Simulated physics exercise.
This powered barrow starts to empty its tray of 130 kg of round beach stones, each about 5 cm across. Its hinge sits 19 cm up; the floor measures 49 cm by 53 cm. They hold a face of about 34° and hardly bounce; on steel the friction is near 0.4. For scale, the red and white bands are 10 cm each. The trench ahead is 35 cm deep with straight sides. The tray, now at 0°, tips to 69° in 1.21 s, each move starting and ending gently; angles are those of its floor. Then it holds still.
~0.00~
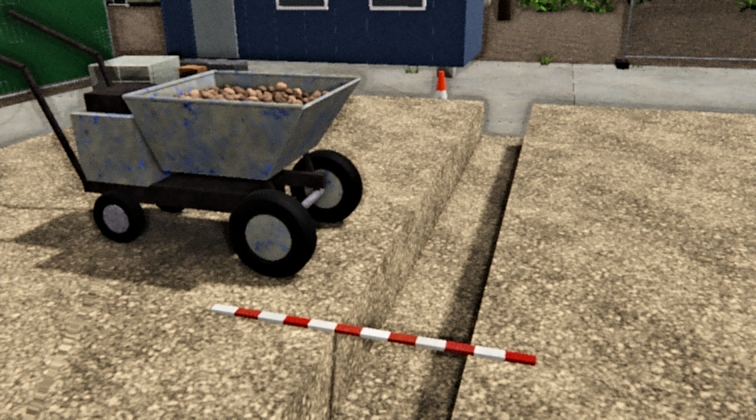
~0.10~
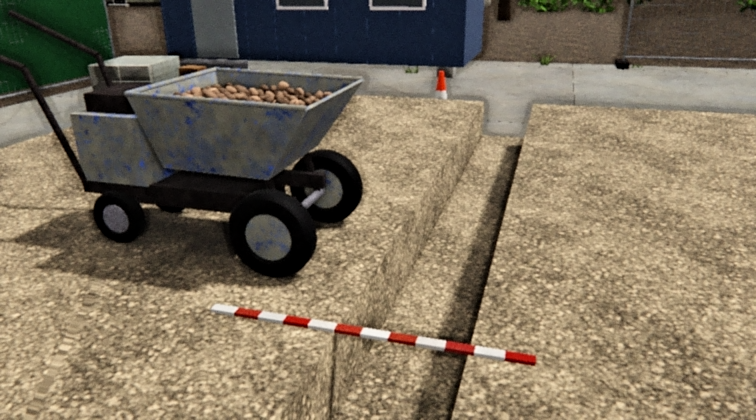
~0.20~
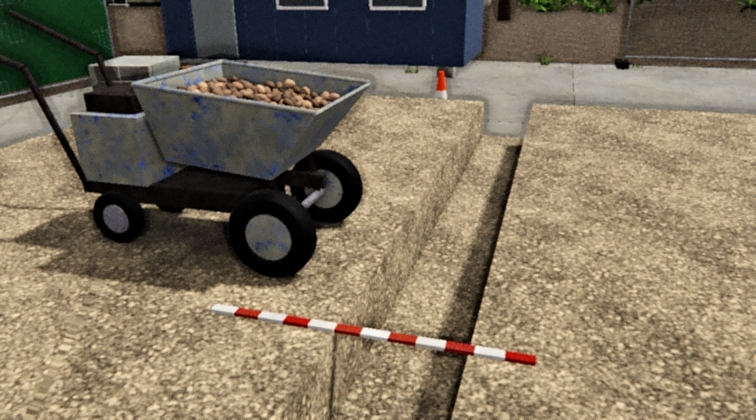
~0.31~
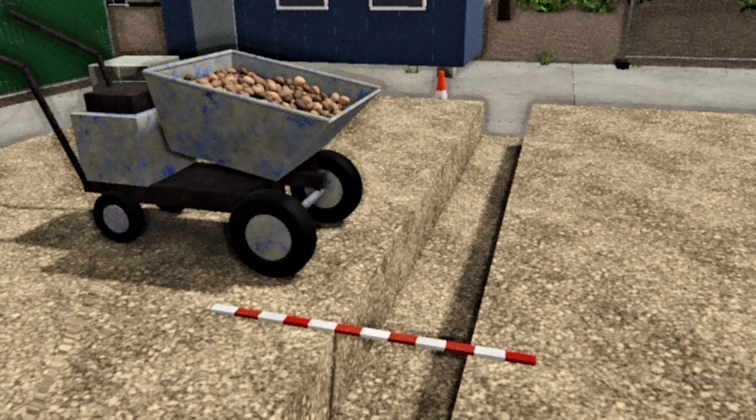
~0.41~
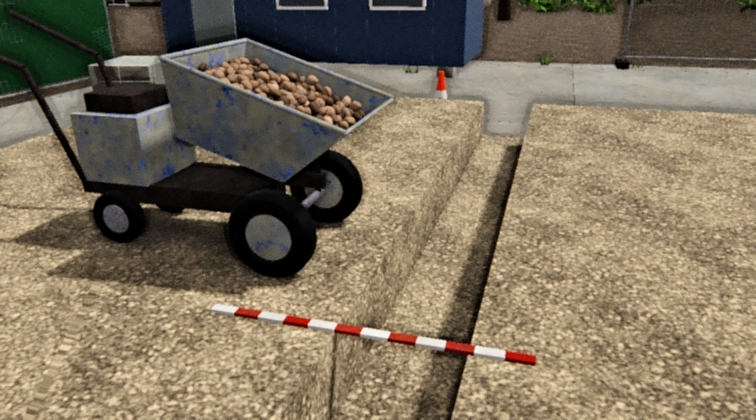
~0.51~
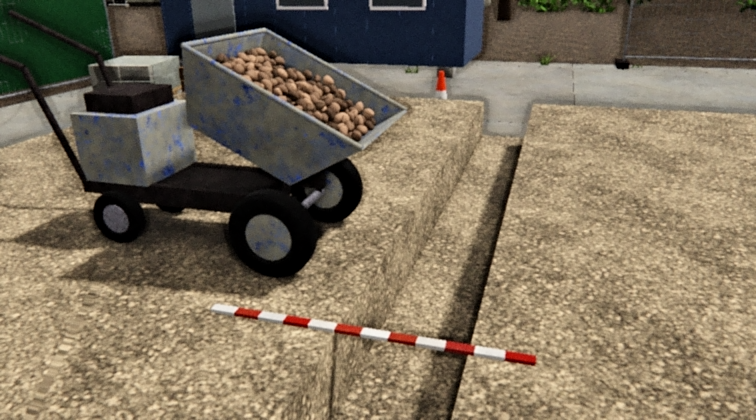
The clip opens on a blue-flecked grey barrow of rounded stones standing level beside a straight-sided trench, with a red-and-white banded pole lying across the near end. The tray barely stirs at first, then its rear rises steadily and its front lip leans right, leaving it steeply slanted, still full of stones.
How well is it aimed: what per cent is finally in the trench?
Roughly 84 per cent ends in the trench.
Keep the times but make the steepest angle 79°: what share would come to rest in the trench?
In that case some 90 per cent.
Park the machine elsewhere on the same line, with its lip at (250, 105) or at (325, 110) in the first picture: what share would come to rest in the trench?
About 100 and 65 per cent.
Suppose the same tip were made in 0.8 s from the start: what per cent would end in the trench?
It would be near 75 per cent.
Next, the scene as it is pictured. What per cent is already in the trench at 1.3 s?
Some 30 per cent.
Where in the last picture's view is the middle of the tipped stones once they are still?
Their middle is at about (456, 317).
After 0.9 s the floor is at 58°; 100 % in the tray; the foremost stones are at (409, 187).
After 1.3 s the floor is at 69°; 64 % in the tray, 31 % in the trench, 6 % past the trench; the foremost stones are at (523, 280).
After 1.7 s the floor is at 69°; 32 % in the tray, 52 % in the trench, 16 % past the trench; the foremost stones are at (635, 302).
After 3.6 s the floor is at 69°; 0 % in the tray, 84 % in the trench, 16 % past the trench; the foremost stones are at (718, 311).
